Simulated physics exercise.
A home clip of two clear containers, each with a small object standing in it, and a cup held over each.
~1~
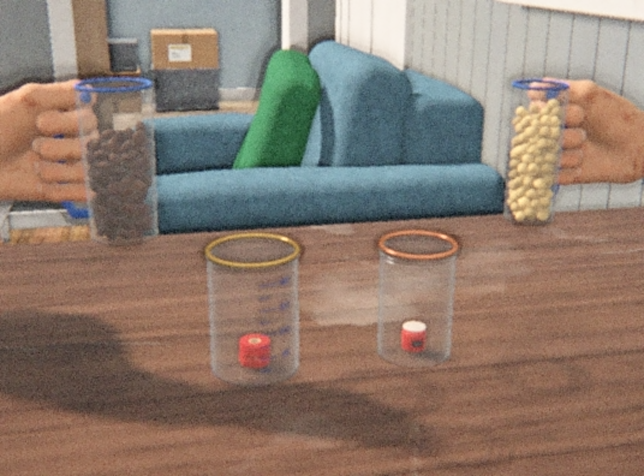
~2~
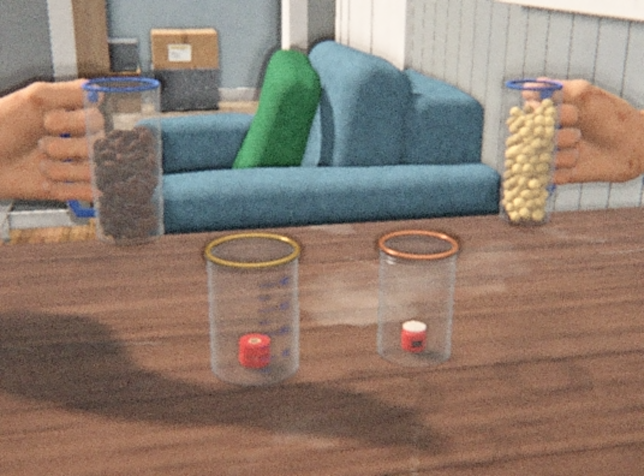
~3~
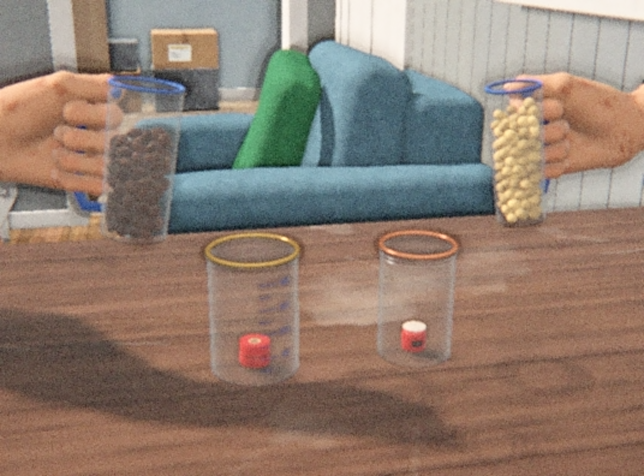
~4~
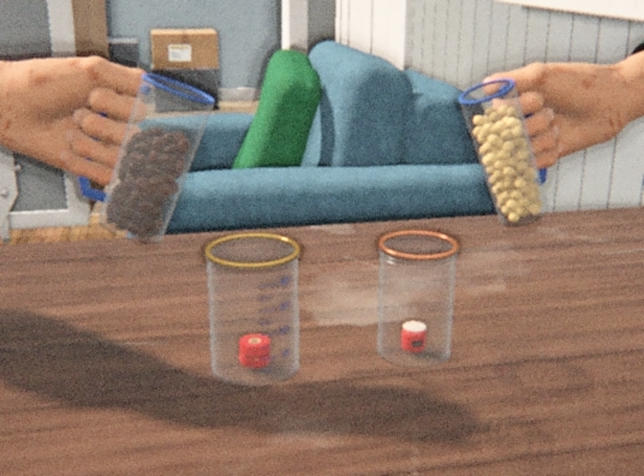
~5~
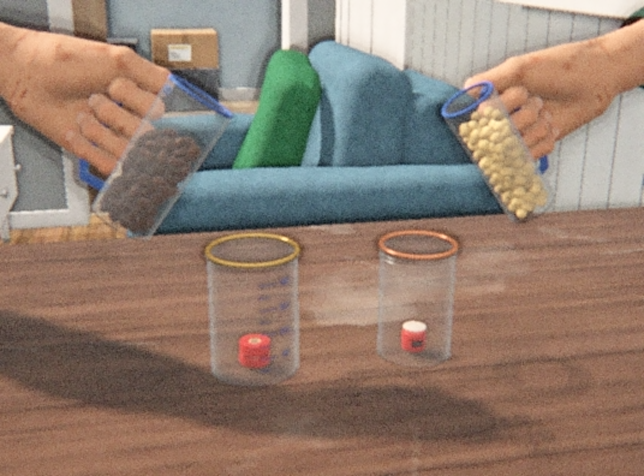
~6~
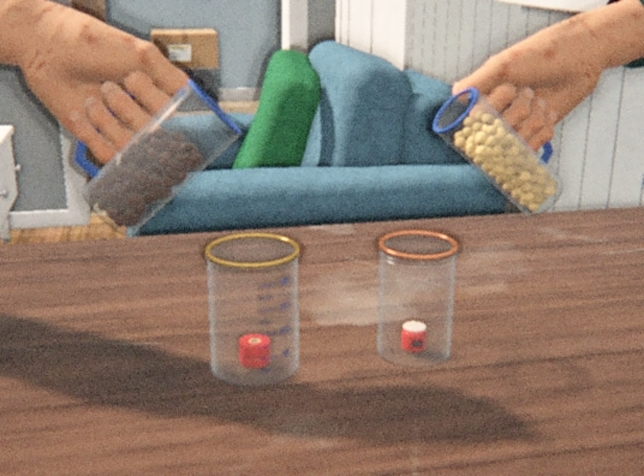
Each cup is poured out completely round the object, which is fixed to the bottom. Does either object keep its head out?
Left thing ends up hidden, right thing ends up hidden.
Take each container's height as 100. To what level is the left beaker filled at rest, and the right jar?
Left about 45, right about 45.
Then, 0.43 s later than the last frame, left beaker empty, all of its cupful still in the cup; right jar empty, all of its cupful still in the cup.
Then, 0.81 s later than the last frame, left beaker nearly empty, the larger part of its cupful still in the cup; right jar nearly empty, the larger part of its cupful still in the cup.
Then, 1.14 s later than the last frame, left beaker a third full, none of its cupful still in the cup; right jar a third full, a stray few of its cupful still in the cup.
When it is over, left beaker half full (surface near (254, 314)), a few pieces on the table; right jar half full (surface near (416, 301)), a few pieces on the table; the left thing is covered; the right thing is covered.
